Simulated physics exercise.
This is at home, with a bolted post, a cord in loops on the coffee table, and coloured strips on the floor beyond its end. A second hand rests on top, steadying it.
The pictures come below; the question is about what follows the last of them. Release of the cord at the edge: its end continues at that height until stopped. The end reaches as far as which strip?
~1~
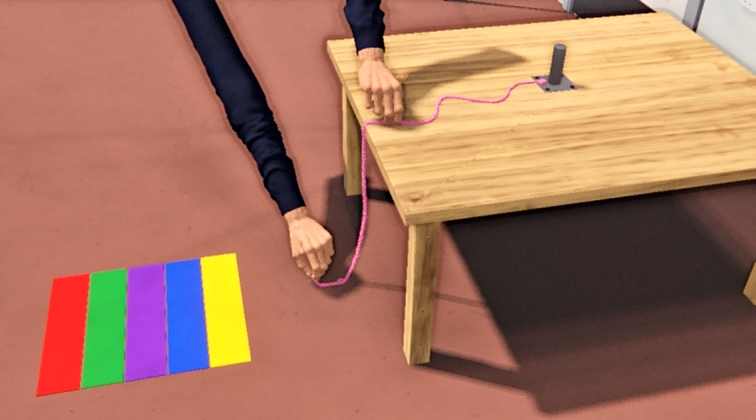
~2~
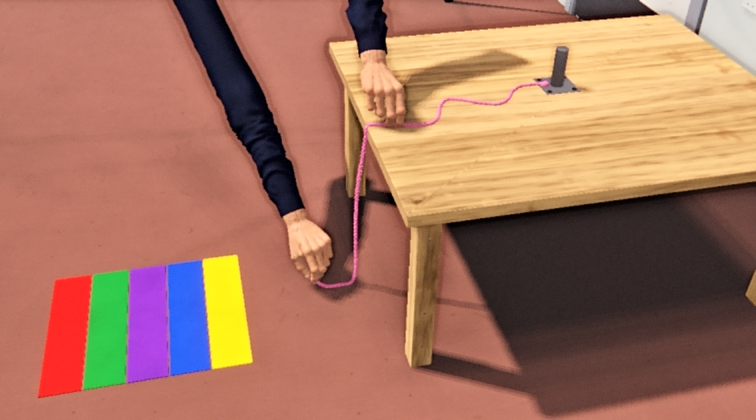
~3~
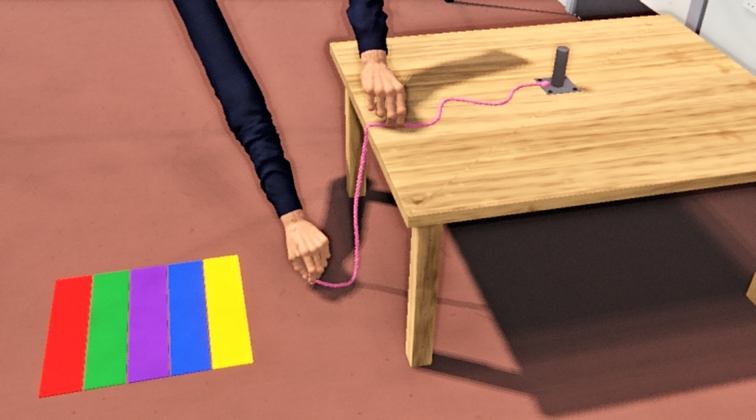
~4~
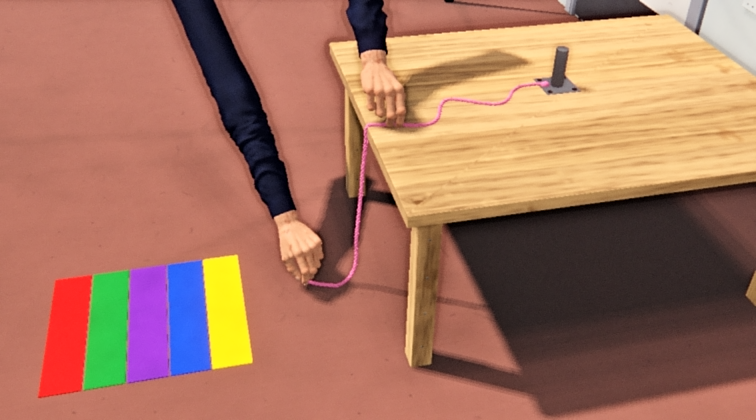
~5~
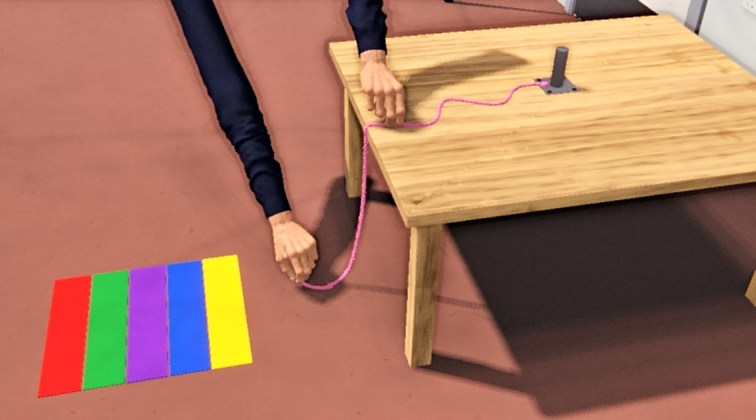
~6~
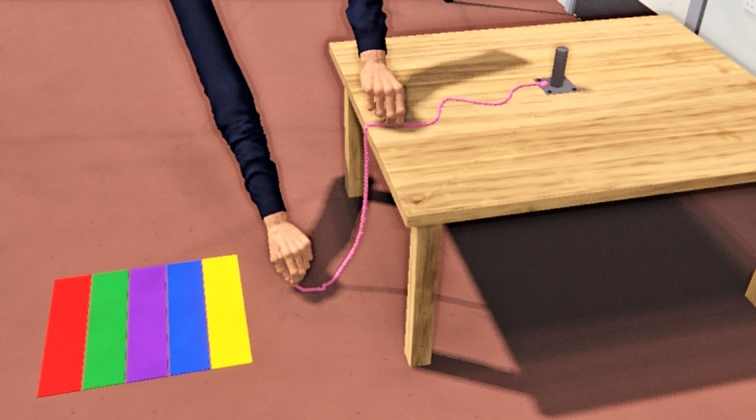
As far as the purple strip.
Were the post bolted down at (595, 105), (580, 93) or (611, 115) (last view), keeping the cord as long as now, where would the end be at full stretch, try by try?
(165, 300), (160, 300) and (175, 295), in that order.
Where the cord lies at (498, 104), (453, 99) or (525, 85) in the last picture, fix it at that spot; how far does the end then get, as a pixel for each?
(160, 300); (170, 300); (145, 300).
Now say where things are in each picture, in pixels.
In the first picture, end (313, 276); yellow (228, 342); blue (187, 349); purple (146, 355); green (104, 362); red (61, 369).
In the second picture, end (312, 278); cord through (517, 88) (465, 101) (425, 125) (364, 150) (356, 215) (355, 273).
In the third picture, end (309, 279).
In the fourth picture, end (303, 280); cord through (517, 88) (465, 101) (425, 125) (365, 150) (359, 215) (352, 274).
In the fifth picture, end (297, 280).
In the sixth picture, end (292, 281); cord through (517, 88) (464, 101) (424, 125) (366, 149) (364, 215) (339, 272).
Early on, end near (221, 291); over yellow.
Midway, end near (173, 298); over blue.
At the end of the slack, end near (143, 302); over purple. It gets as far as the purple strip.
